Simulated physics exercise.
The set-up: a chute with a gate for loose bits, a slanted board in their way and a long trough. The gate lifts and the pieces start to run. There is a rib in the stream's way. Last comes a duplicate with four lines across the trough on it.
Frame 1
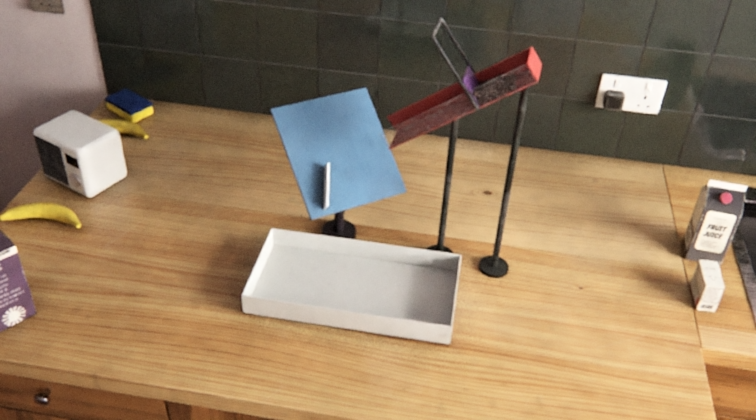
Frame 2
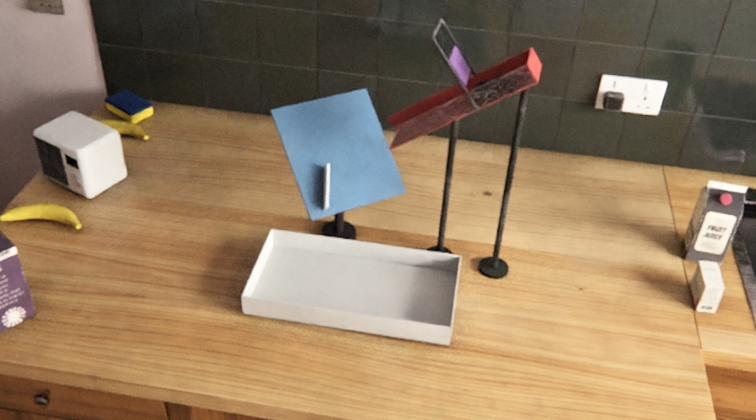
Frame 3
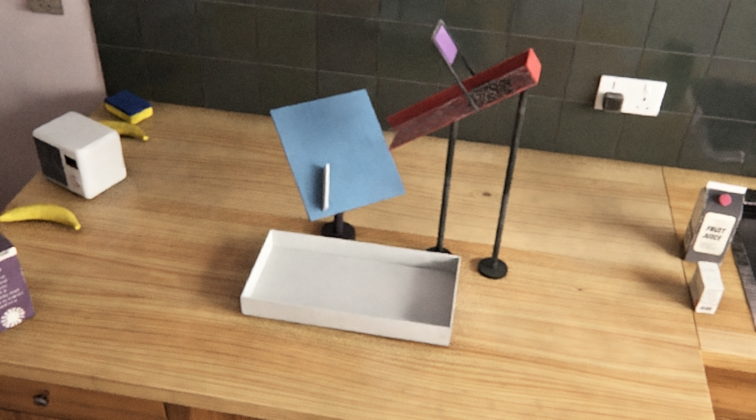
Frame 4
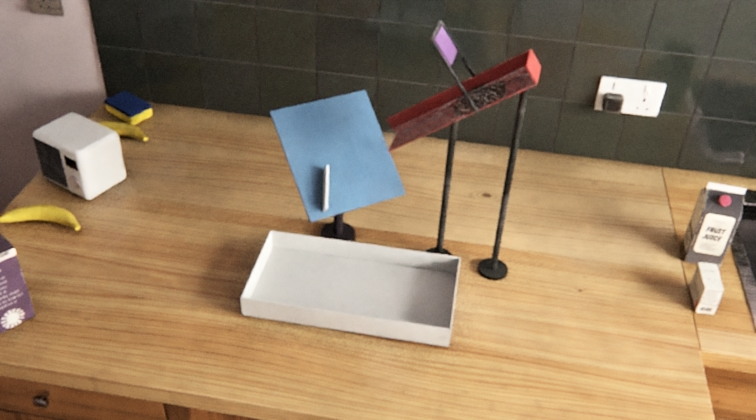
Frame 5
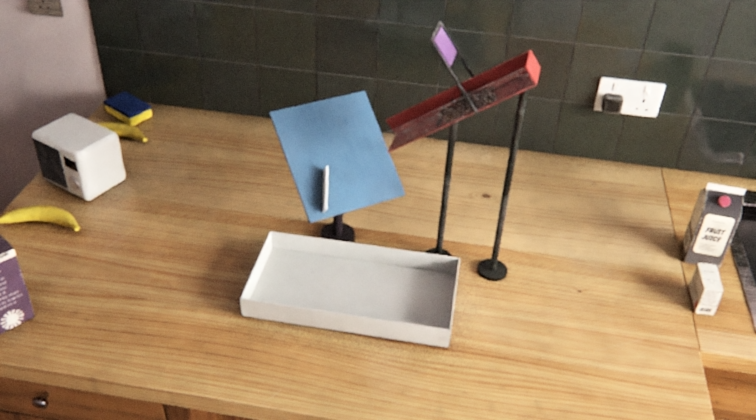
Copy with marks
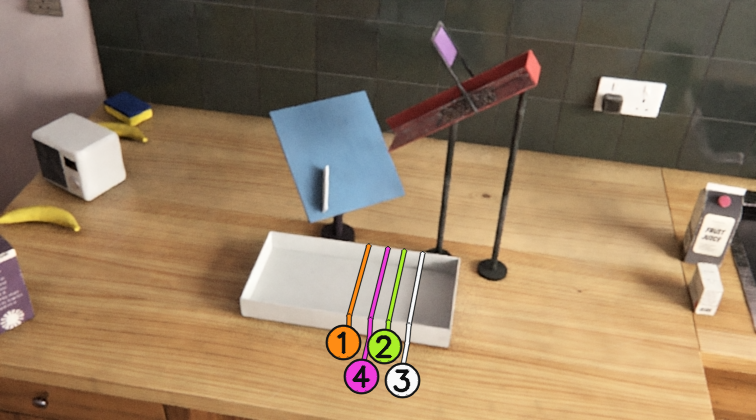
Red sloping chute above a tilted blue board and white tray, its purple gate lifting as dark bits start creeping down.
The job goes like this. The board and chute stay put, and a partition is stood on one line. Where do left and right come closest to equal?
I would pick line 1.
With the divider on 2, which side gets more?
The left side.
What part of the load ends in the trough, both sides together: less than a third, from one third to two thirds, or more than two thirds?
More than two thirds.
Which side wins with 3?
Left.
On the marked copy, line 1 crosses the front rim at (349, 315); line 2 crosses the front rim at (388, 321); line 3 crosses the front rim at (409, 324); line 4 crosses the front rim at (370, 318).
If 1 is chosen, of what is caught, close to two thirds on the left of the divider, close to a third on the right.
If 2 is chosen, of what is caught, all but a few on the left of the divider, only a few on the right.
If 3 is chosen, of what is caught, all but a few on the left of the divider, only a few on the right.
If 4 is chosen, of what is caught, the bulk on the left of the divider, a small share on the right.
